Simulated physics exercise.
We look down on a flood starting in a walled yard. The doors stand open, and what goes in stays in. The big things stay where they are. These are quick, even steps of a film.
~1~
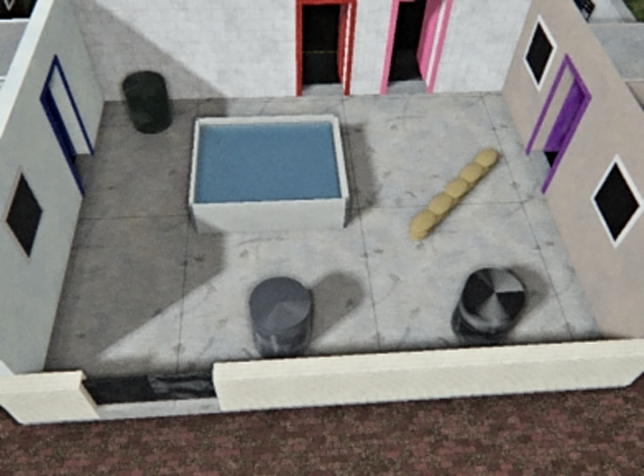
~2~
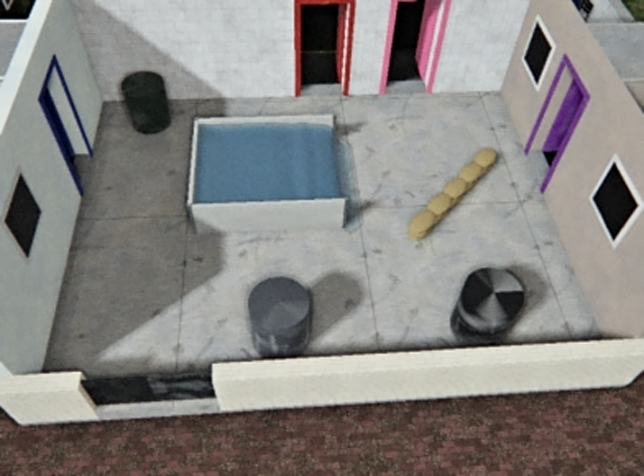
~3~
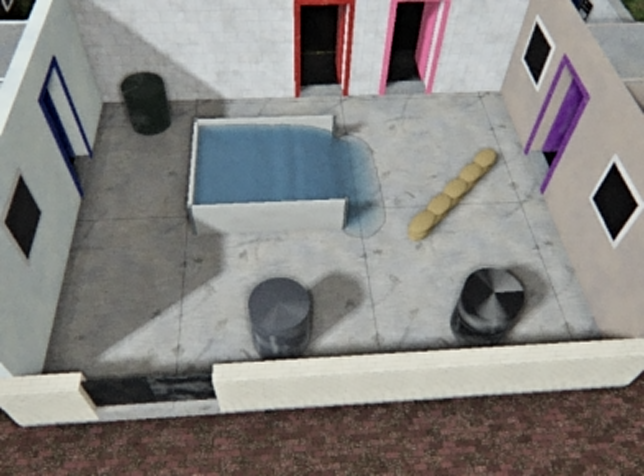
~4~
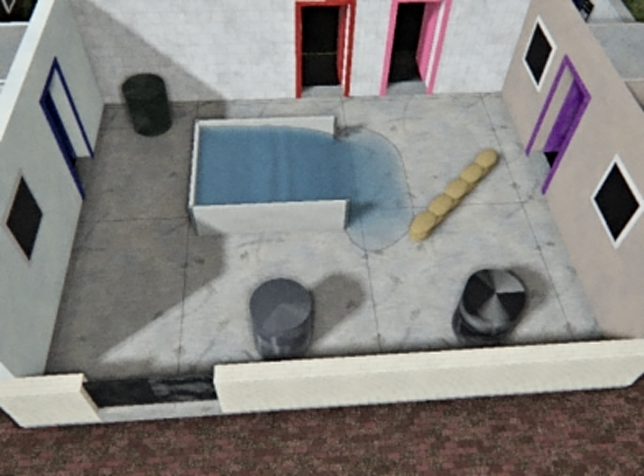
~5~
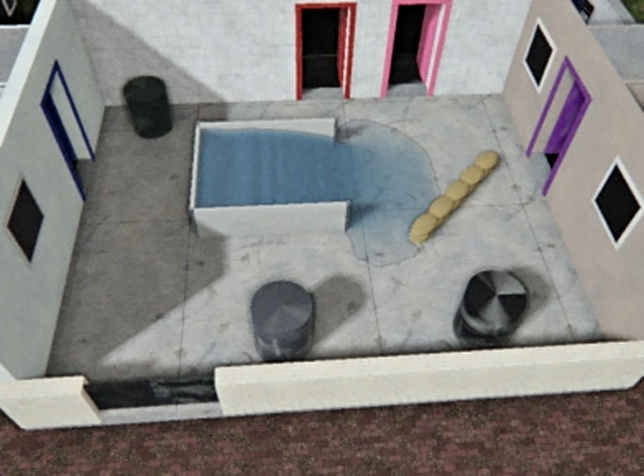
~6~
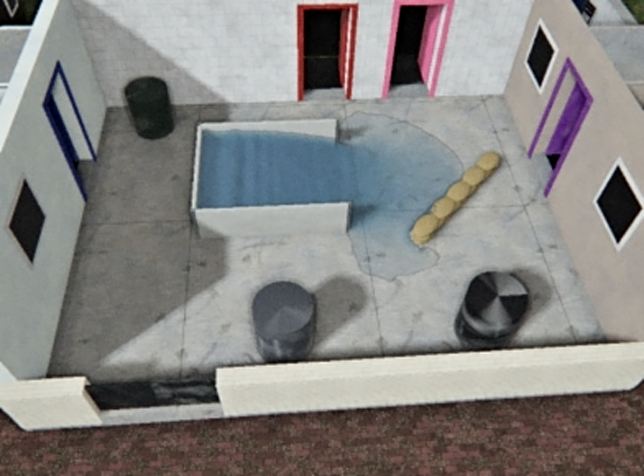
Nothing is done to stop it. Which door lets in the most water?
The pink door.
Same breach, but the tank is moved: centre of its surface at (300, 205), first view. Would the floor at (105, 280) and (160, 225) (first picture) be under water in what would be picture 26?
In that order: Dry, no water.
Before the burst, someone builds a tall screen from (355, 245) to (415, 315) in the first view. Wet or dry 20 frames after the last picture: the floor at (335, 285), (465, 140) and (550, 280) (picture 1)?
As listed: Not flooded, awash, under water.
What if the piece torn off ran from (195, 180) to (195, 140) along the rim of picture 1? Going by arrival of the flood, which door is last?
I say the one in purple.
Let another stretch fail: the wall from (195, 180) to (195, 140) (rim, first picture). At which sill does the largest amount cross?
It is the blue-painted one.
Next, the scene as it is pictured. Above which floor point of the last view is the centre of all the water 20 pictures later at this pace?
Close to (401, 171).
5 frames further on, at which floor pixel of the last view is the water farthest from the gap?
At about (513, 131).
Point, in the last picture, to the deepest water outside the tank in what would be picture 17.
Roughly at (499, 97).
A moment on, water covers 20 % of the floor; pink door wet at the sill, nothing in, red door not reached, blue door not reached, purple door not reached.
Next, water covers 30 % of the floor; pink door wet at the sill, nothing in, red door not reached, blue door not reached, purple door wet at the sill, nothing in.
Then, water covers 45 % of the floor; pink door a trickle in, red door not reached, blue door not reached, purple door wet at the sill, nothing in.
Later, water covers 70 % of the floor; pink door some in, red door wet at the sill, nothing in, blue door not reached, purple door a trickle in.
In the end, water covers 95 % of the floor; pink door some in, red door wet at the sill, nothing in, blue door wet at the sill, nothing in, purple door a trickle in; the pink door has let in the most.
